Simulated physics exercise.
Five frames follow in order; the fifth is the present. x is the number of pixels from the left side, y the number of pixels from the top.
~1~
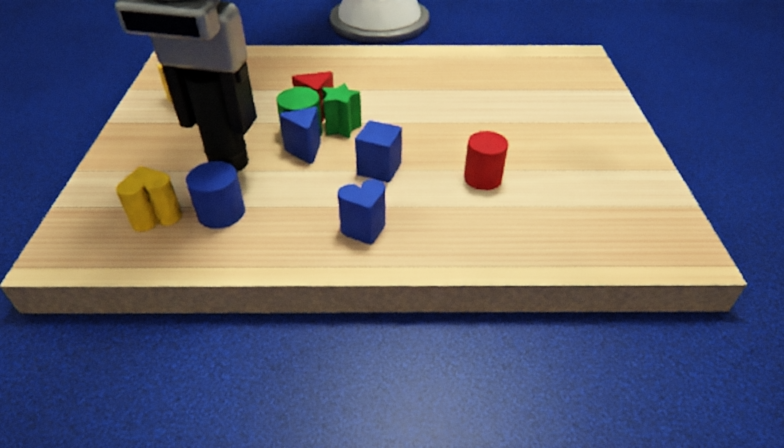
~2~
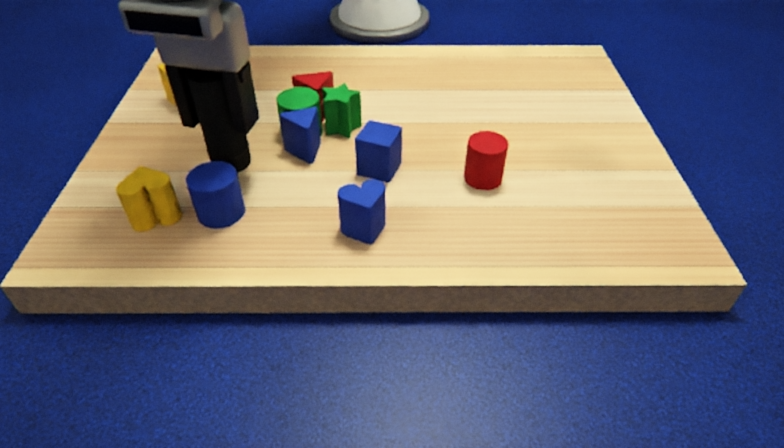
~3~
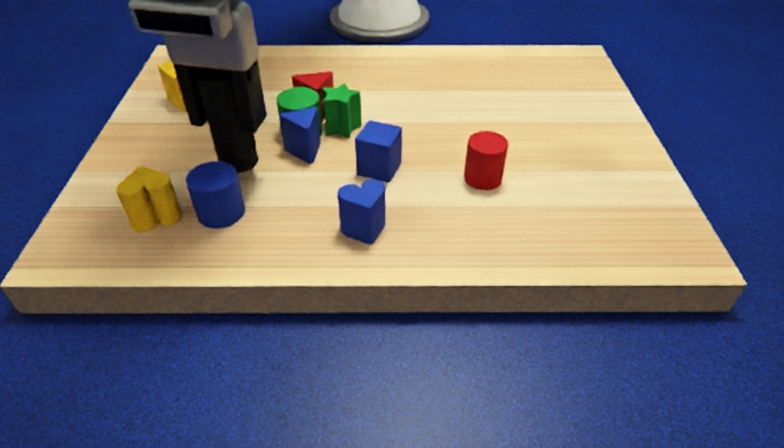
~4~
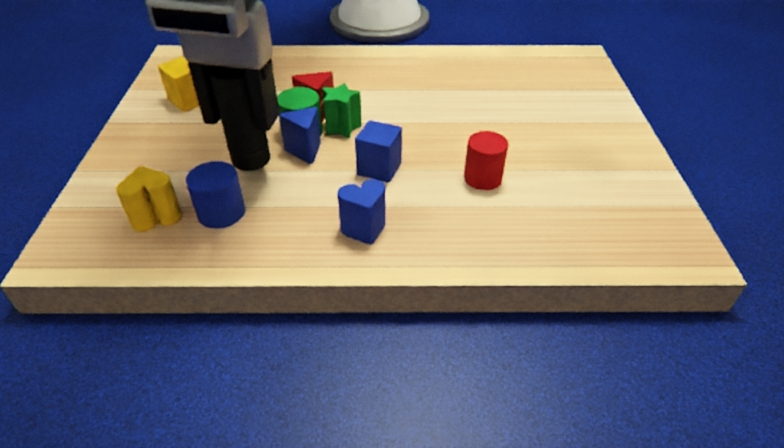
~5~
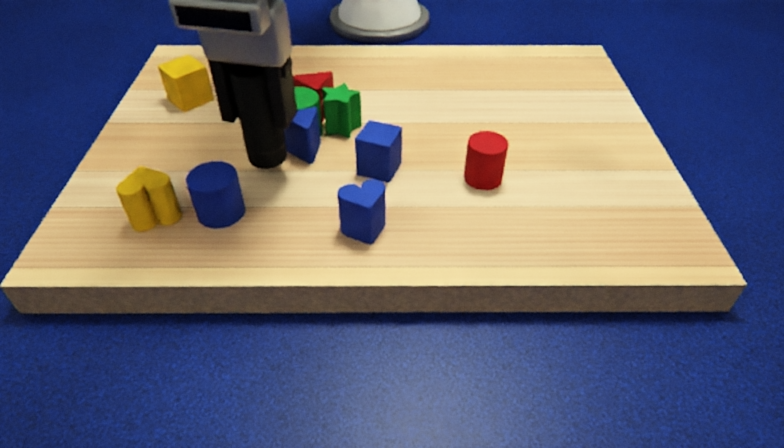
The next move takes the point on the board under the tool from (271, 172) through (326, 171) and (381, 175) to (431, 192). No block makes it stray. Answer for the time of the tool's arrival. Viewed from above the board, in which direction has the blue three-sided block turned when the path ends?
Counterclockwise from above.
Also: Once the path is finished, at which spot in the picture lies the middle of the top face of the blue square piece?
Expect it around (434, 129).
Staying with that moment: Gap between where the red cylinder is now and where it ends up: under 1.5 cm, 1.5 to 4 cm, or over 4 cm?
The block winds up within 1.5 cm of where it is now.
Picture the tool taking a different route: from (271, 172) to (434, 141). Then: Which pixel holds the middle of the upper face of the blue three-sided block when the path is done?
Expect it around (329, 106).
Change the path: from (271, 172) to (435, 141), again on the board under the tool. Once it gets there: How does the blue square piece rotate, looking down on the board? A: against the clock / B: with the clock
The one that fits is B, with the clock.
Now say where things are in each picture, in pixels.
The first picture shows tip of the tool at (230, 164), middles of tops, blue three-sided block at (301, 116), blue square piece at (379, 132), red cylinder at (488, 142).
The second picture shows tool at (232, 164), nothing pushed.
The third picture shows tool at (239, 162), nothing pushed.
The fourth picture shows tool at (251, 160), nothing pushed.
The fifth picture shows tool at (268, 158), blue three-sided block at (301, 116), blue square piece at (379, 132), red cylinder at (488, 142).
On the path given first. One third of the way, tool at (326, 158); blue three-sided block at (311, 117), turned 35° anticlockwise.
Two thirds of the way, tool at (382, 162); blue three-sided block at (311, 117), turned 40° anticlockwise; blue square piece at (416, 130), turned 50° anticlockwise.
At the end, tool at (432, 178); blue three-sided block at (311, 117), turned 40° anticlockwise; blue square piece at (434, 129), turned 80° anticlockwise; red cylinder unmoved.
